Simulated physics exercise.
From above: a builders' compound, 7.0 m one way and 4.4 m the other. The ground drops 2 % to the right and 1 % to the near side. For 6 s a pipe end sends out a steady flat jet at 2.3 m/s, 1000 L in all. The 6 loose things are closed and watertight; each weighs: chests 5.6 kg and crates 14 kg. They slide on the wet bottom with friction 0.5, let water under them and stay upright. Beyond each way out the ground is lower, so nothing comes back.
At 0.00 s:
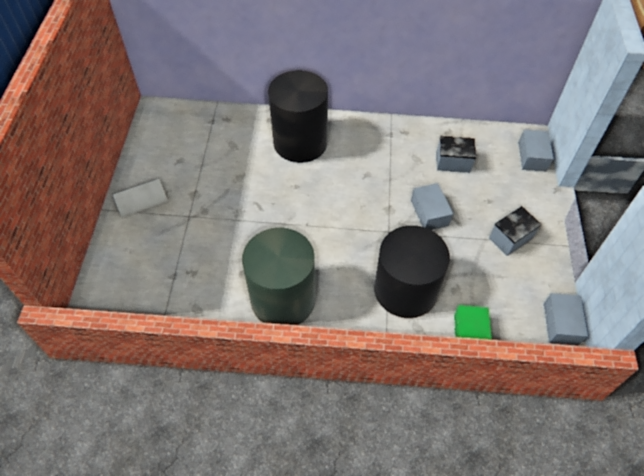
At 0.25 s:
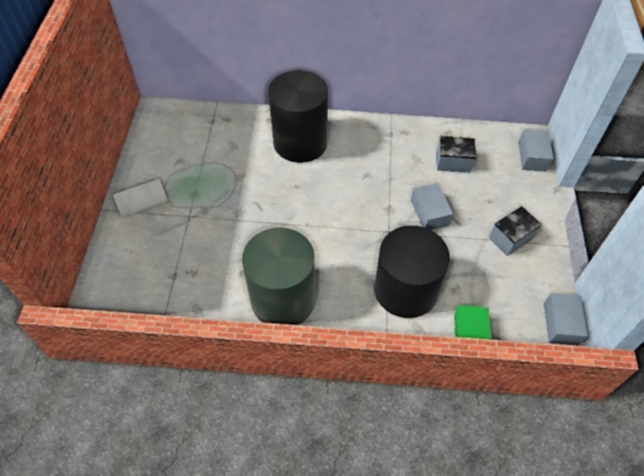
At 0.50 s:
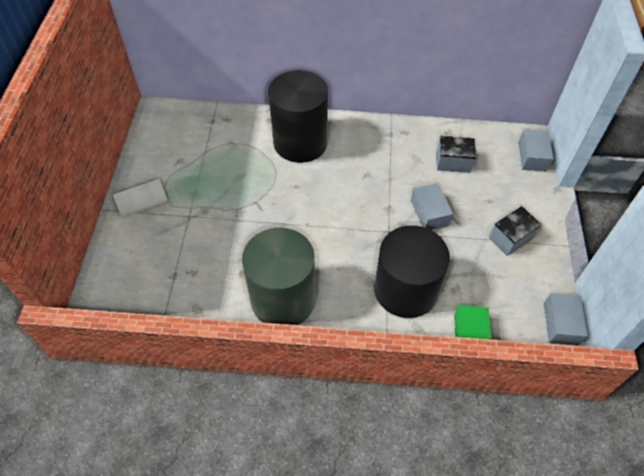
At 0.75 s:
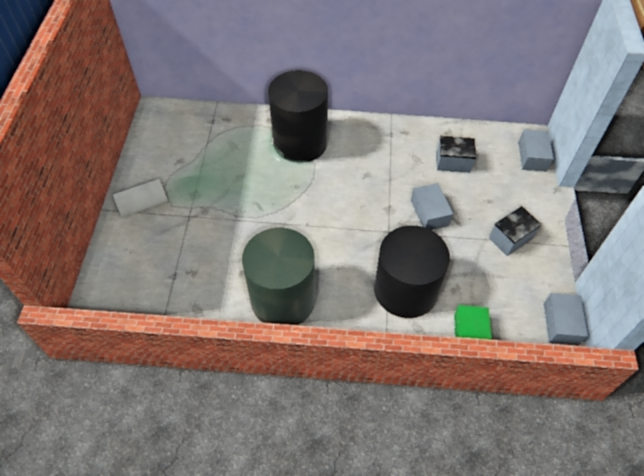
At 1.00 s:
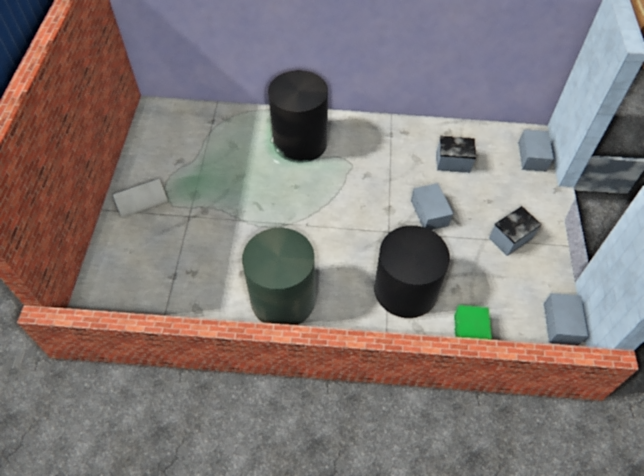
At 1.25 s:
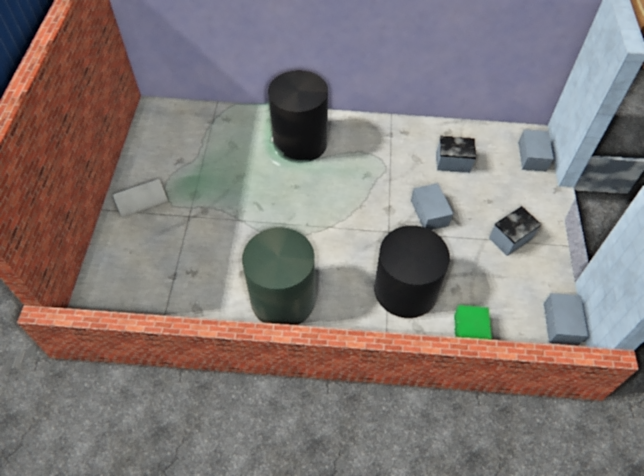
In a walled yard, greenish water spreads rightward across the floor while the crates stay still.
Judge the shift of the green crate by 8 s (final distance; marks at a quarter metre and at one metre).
The green crate holds its place.
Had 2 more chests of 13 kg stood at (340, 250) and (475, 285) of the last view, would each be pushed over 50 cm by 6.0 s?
In that order: Short of it, under.
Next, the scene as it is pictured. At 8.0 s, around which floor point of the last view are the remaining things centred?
Around (522, 312).
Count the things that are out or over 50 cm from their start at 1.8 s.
0 of them.
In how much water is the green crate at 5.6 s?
About 1 cm.
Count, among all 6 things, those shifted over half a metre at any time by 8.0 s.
5 of them.
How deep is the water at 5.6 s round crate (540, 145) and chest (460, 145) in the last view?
About 11 and 8 cm.
After 1.8 s the green crate is near (475, 327), 0.0 m from its start, aground; 0 of 6 are out; 0 afloat.
After 3.6 s the green crate is near (475, 327), 0.0 m from its start, aground; 0 of 6 are out; 0 afloat.
After 5.6 s the green crate is near (475, 327), 0.0 m from its start, aground; 0 of 6 are out; 2 afloat.
After 8.0 s the green crate is near (474, 327), 0.0 m from its start, aground; 3 of 6 are out; 2 afloat.
